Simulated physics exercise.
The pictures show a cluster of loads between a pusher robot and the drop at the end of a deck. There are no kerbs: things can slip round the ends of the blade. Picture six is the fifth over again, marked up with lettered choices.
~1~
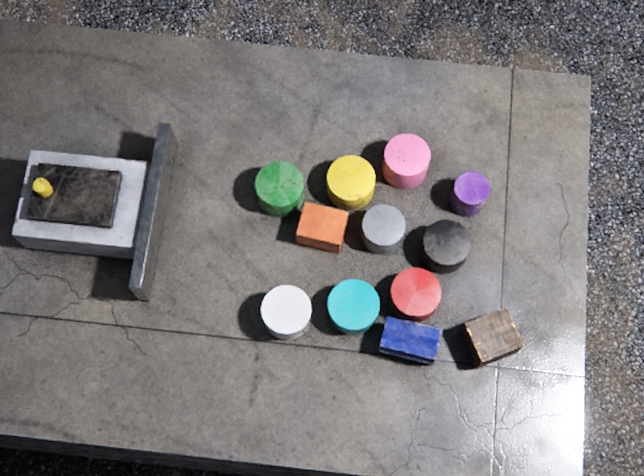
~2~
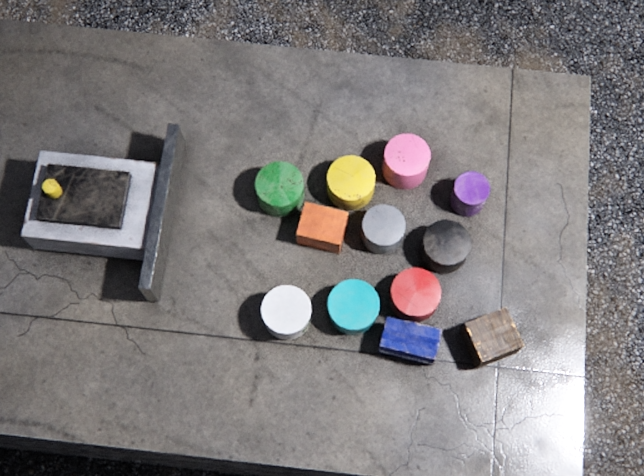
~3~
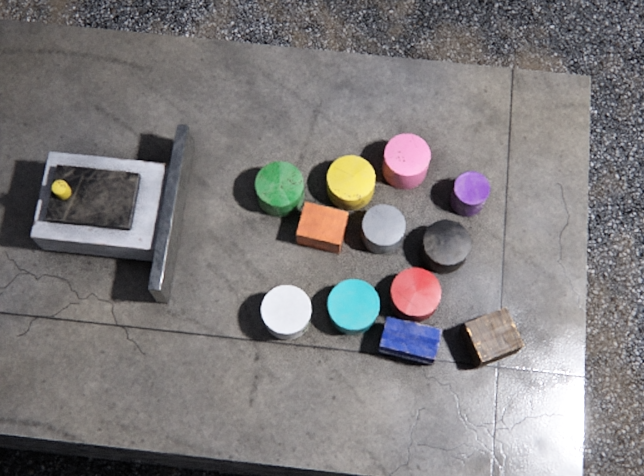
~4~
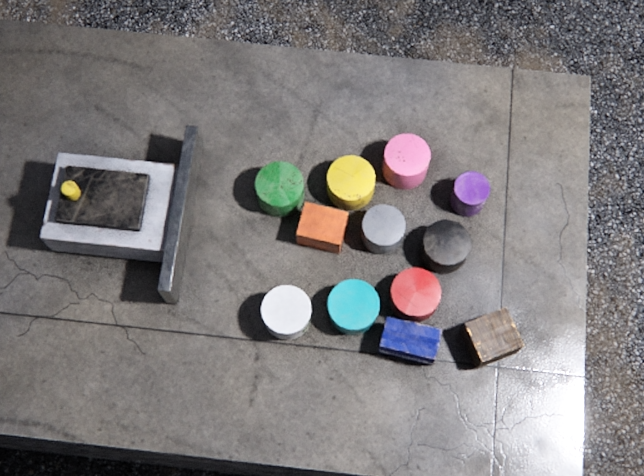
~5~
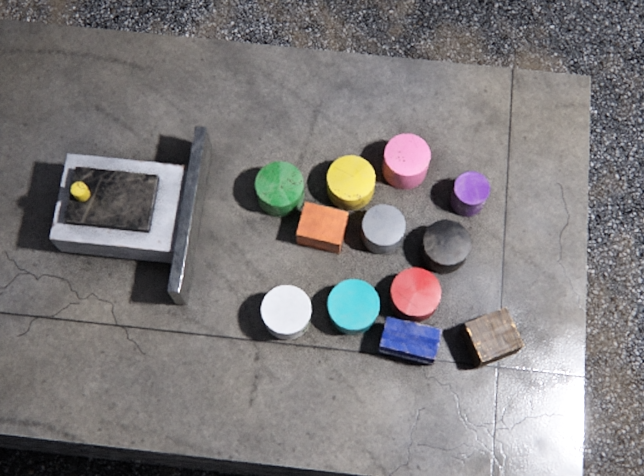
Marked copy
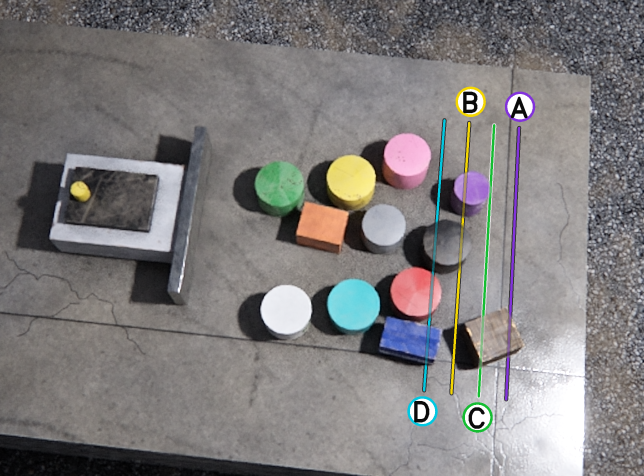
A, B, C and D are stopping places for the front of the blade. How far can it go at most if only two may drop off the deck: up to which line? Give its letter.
As far as mark A.
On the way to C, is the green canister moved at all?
Yes.
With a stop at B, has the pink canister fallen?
No.
On the marked copy, A at (513, 257); B at (461, 252); C at (487, 254); D at (435, 249).
Following A. Soon after the start, robot (236, 212); pink canister (422, 155); blue parcel (416, 342).
Later, robot (356, 224); black canister (527, 263); black crate (502, 341).
In the end, robot (447, 234); black canister over the edge; black crate (573, 371); one fallen.
As for the rest, B is within the limit but short; C is within the limit but short; D is within the limit but short.
